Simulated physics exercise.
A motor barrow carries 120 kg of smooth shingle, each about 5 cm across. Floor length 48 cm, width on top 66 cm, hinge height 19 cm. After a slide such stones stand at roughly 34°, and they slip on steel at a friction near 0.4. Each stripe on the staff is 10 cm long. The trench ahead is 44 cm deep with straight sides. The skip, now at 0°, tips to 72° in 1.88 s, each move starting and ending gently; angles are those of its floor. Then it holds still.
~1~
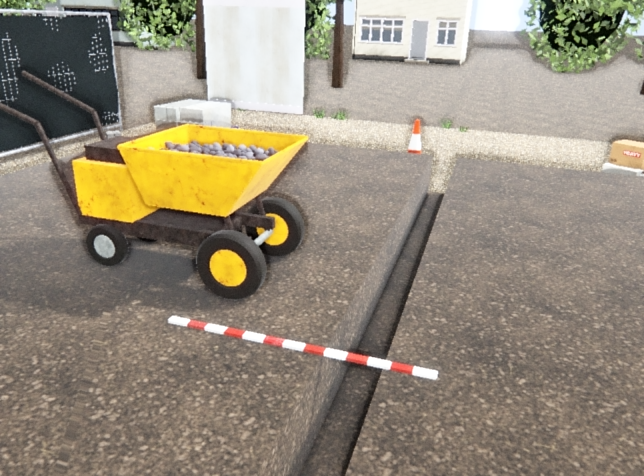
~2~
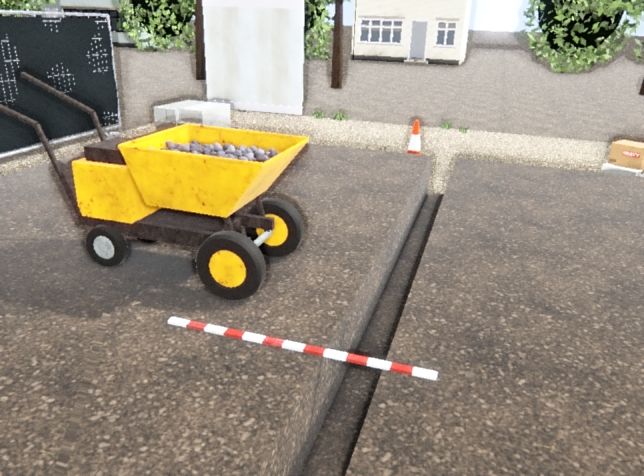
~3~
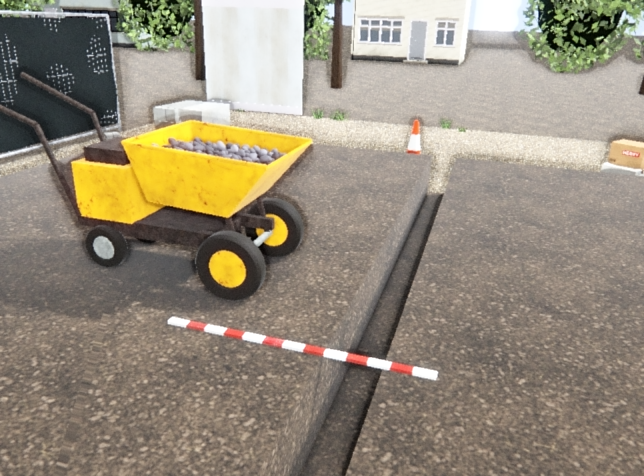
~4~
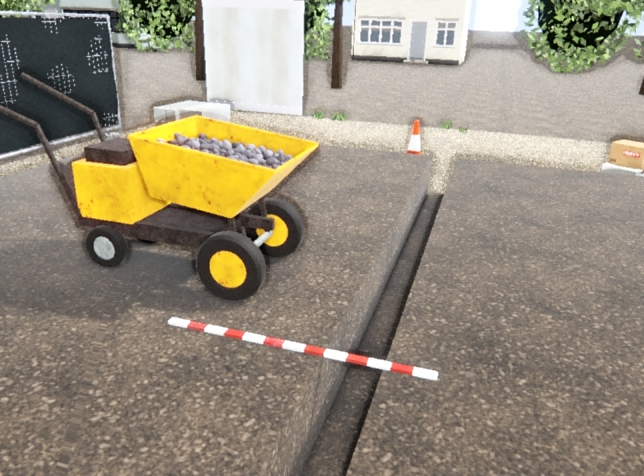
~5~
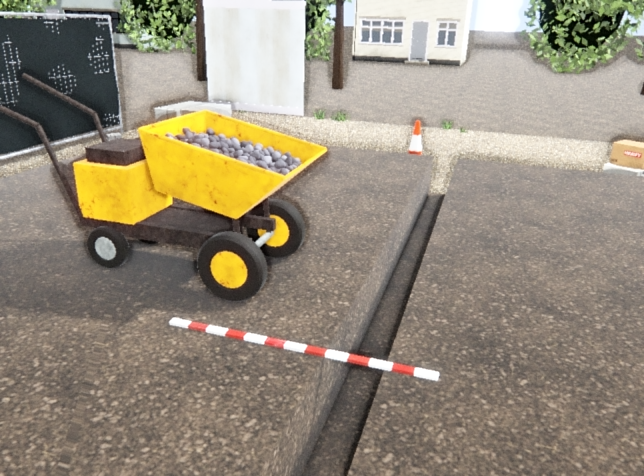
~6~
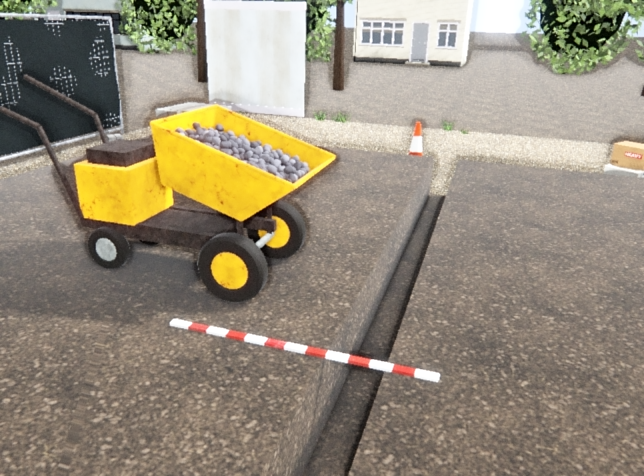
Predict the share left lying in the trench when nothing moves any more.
About 89 per cent.
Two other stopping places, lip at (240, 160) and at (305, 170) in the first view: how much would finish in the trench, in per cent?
About 100 and 30 per cent.
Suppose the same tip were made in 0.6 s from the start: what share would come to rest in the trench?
It would be near 60 per cent.
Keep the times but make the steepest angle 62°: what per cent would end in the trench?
In that case some 85 per cent.
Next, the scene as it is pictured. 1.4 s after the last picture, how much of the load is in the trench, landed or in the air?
Some 50 per cent.
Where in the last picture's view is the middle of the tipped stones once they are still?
Around (383, 352).
Then, 0.8 s after the last picture the floor is at 61°, 99 % in the skip, 1 % in the trench; the foremost stones are at (363, 256).
Then, 1.4 s after the last picture the floor is at 72°, 40 % in the skip, 52 % in the trench, 8 % past the trench; the foremost stones are at (484, 326).
Then, 1.7 s after the last picture the floor is at 72°, 15 % in the skip, 74 % in the trench, 11 % past the trench; the foremost stones are at (544, 342).
Then, 3.7 s after the last picture the floor is at 72°, 0 % in the skip, 89 % in the trench, 11 % past the trench; the foremost stones are at (565, 340).
